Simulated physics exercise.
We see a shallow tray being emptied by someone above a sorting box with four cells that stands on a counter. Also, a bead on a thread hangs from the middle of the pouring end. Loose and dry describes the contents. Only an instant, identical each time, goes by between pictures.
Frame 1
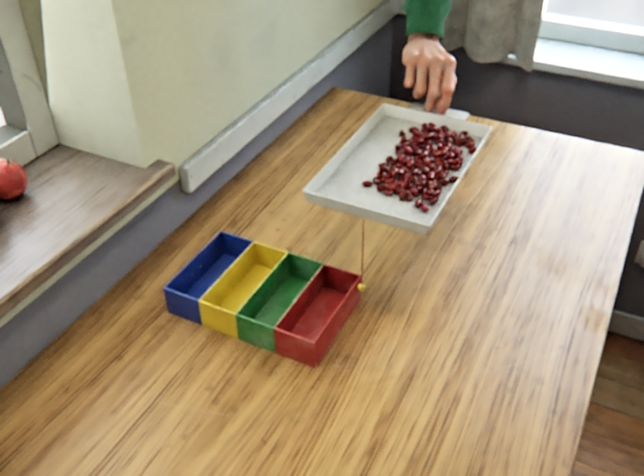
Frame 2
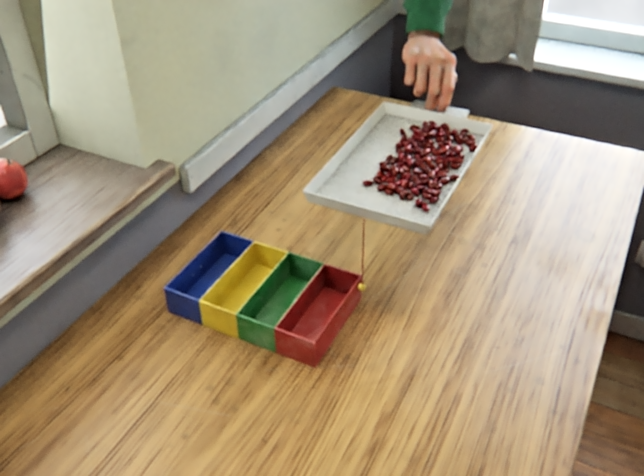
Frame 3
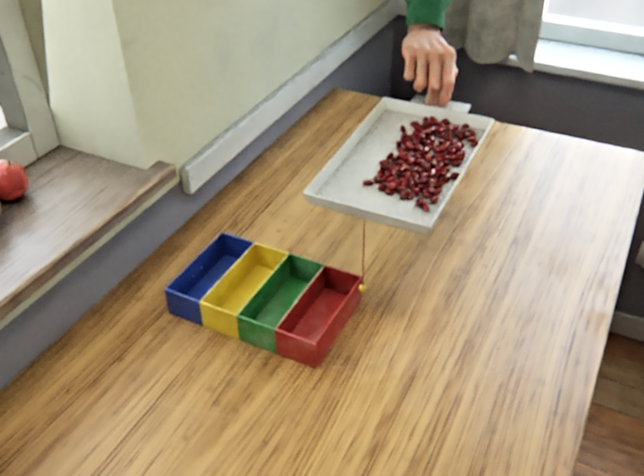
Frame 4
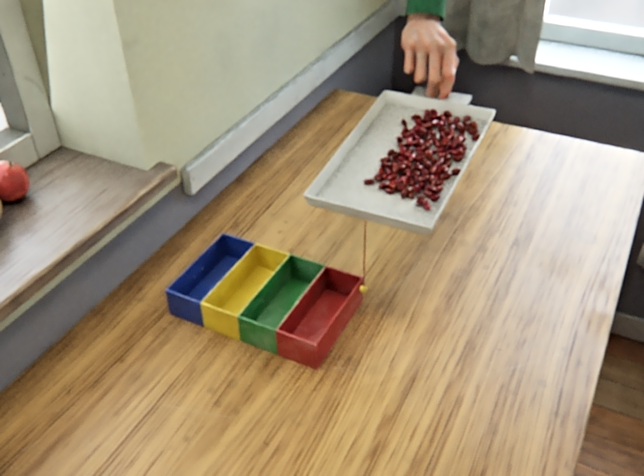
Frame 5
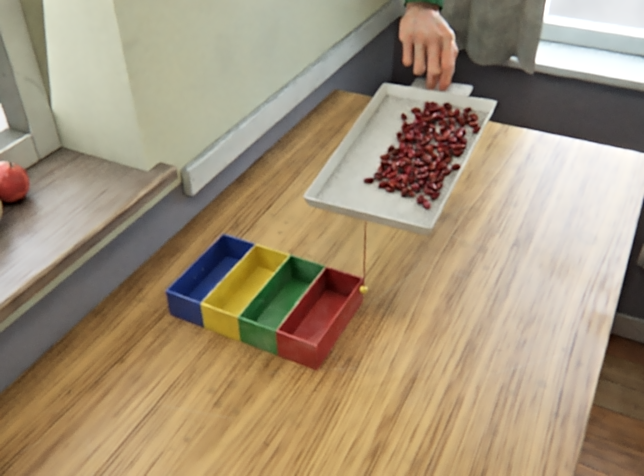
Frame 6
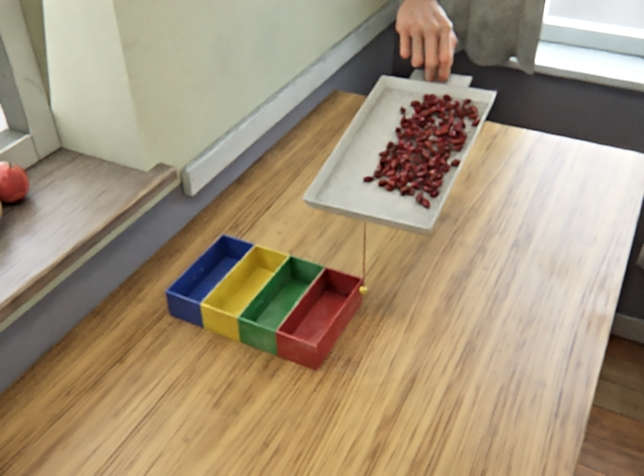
A hand slowly raises the back of a tray of red beans above four colored cells.
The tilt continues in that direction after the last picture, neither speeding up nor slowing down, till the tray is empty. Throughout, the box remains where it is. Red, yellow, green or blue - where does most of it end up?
Most of it ends up in red.
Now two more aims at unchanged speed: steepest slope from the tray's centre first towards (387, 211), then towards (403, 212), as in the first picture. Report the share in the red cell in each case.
Shares: About 10 in a hundred, then about 0 in a hundred.
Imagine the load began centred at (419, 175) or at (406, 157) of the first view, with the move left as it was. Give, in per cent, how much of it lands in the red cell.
Estimate: 40 % first, 40 % second.
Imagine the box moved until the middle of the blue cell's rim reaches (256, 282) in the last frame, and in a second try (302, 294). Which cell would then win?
It would be the cell in green the first time and that yellow cell the second time.
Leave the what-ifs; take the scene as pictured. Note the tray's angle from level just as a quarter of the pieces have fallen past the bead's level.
Around 110° of tilt.
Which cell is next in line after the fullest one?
The answer would be the cell in green.
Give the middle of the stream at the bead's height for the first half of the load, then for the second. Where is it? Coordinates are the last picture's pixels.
At (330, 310) for the first part, then at (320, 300) for the others.
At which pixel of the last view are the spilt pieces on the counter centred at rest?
The centre sits near (348, 371).
Soon after the last picture, tray tipped steeply; nearly all on the tray; a stray few falling or outside the box.
A little later, tray tipped right over; most on the tray; a small part in the red cell; a small part in the green cell; a stray few in the yellow cell; a small part falling or outside the box.
Later still, tray tipped past a quarter turn; about half in the red cell; a small part in the green cell; a stray few in the yellow cell; about a third falling or outside the box.
At rest, tray tipped past a quarter turn; about half in the red cell; a small part in the green cell; a stray few in the yellow cell; none in the blue cell; about a third outside the box.
